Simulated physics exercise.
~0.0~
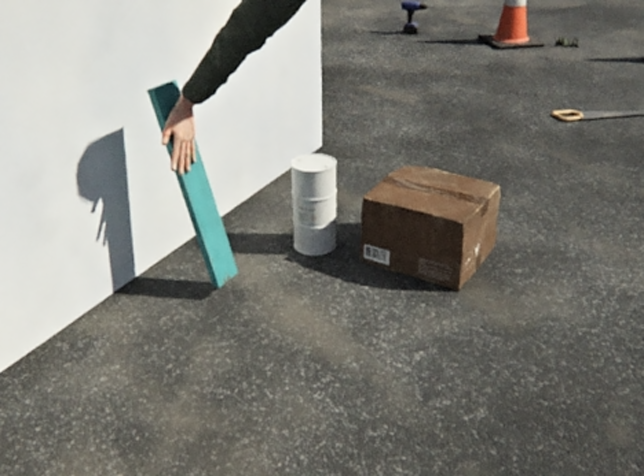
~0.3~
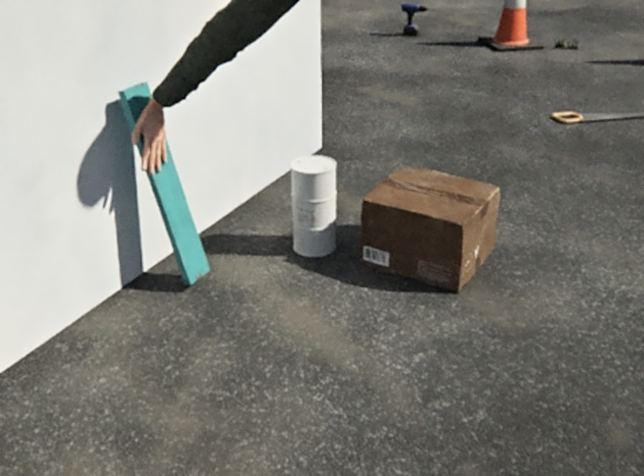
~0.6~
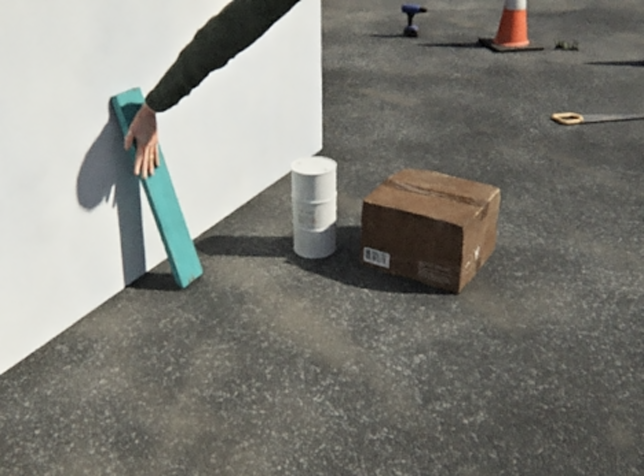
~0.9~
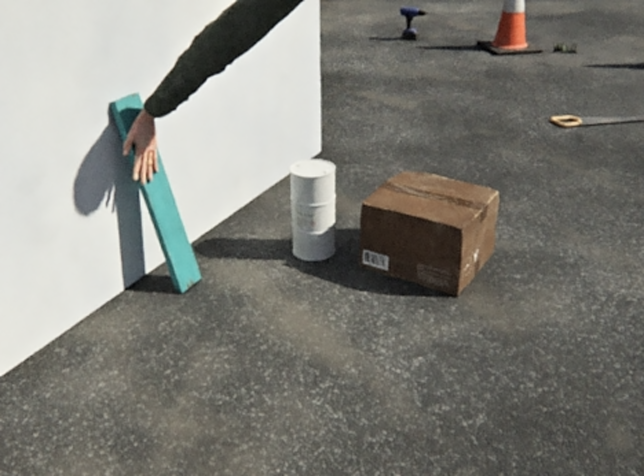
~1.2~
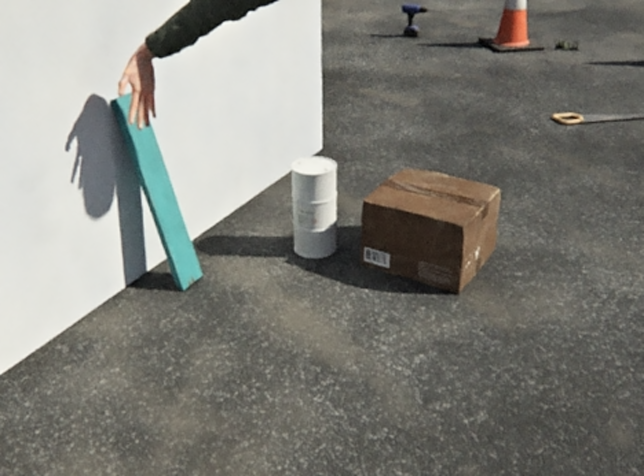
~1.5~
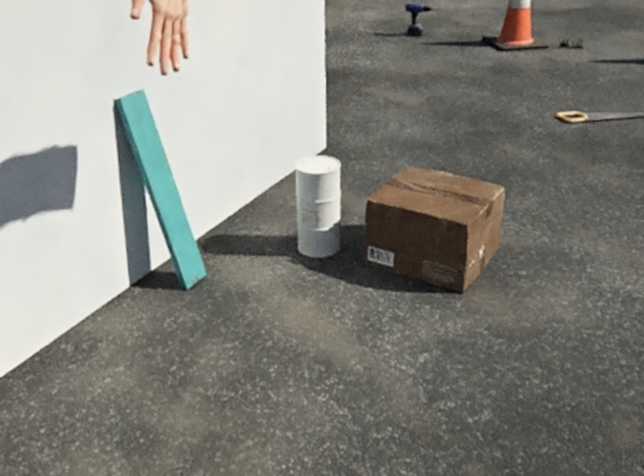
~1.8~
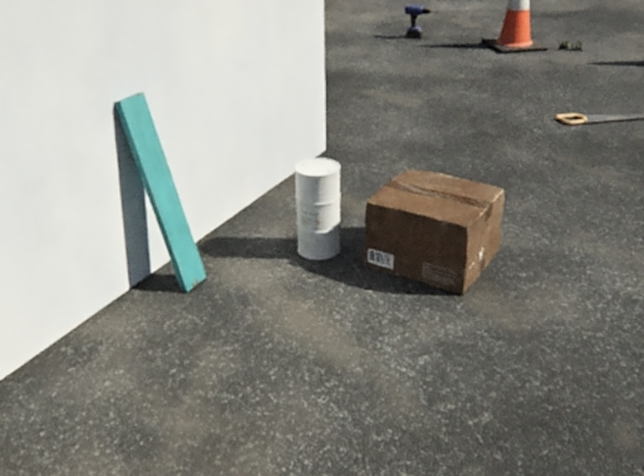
Hand leaning a turquoise plank against a white wall beside a canister and brown box, then withdrawing as the plank stays propped.
